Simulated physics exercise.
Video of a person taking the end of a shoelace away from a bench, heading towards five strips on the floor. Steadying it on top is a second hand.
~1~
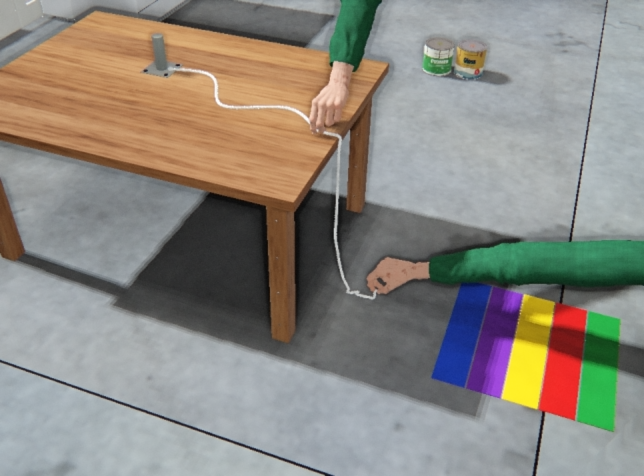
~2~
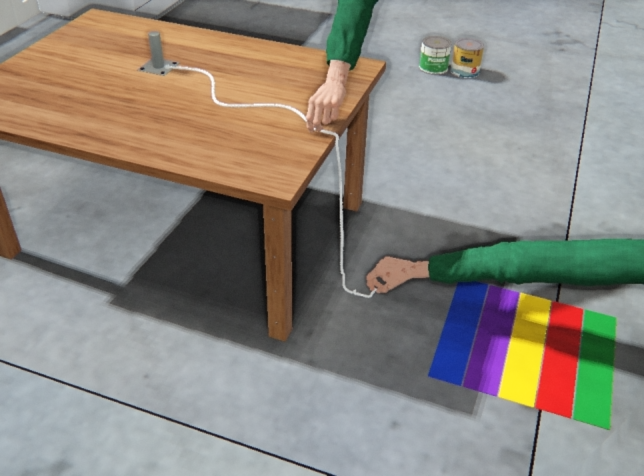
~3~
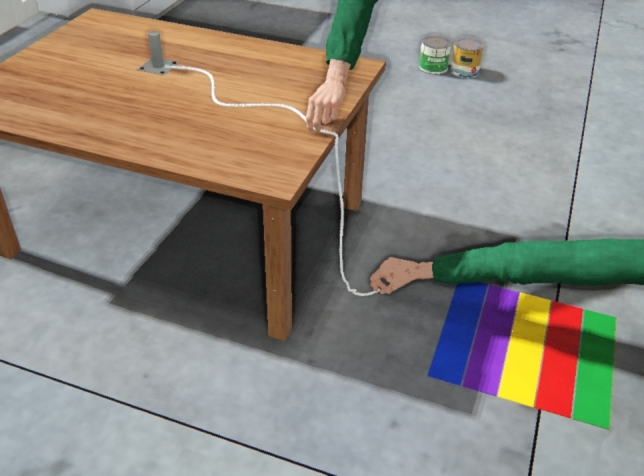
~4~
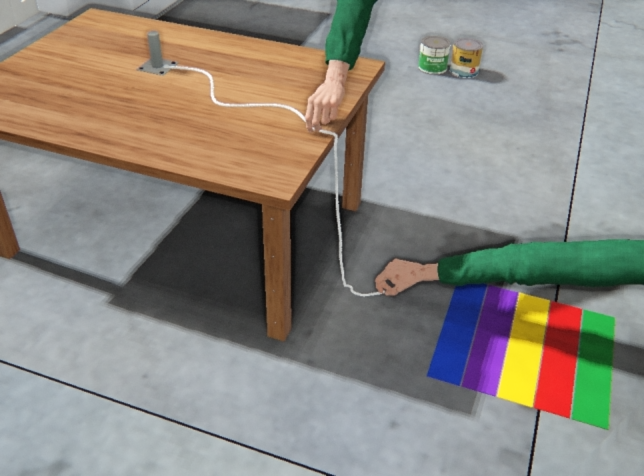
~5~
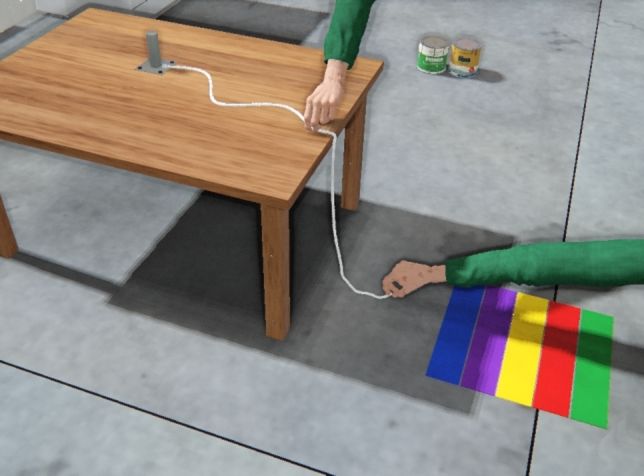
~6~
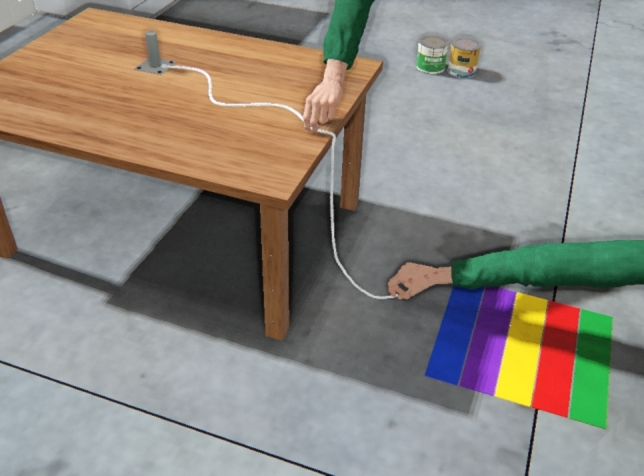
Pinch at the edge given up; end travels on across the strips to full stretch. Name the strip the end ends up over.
Yellow.
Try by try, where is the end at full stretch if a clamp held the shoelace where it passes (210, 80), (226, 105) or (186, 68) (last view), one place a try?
(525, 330), (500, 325) and (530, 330).
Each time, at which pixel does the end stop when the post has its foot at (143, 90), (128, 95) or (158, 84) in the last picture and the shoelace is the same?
Near (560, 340); near (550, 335); near (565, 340).
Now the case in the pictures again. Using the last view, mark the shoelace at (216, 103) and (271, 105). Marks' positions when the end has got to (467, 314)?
Approx. (250, 97); approx. (297, 113).
Early on, end near (466, 314); over blue.
Midway, end near (507, 325); over purple.
At the end of the slack, end near (532, 331); over yellow. The end stops over the yellow strip.
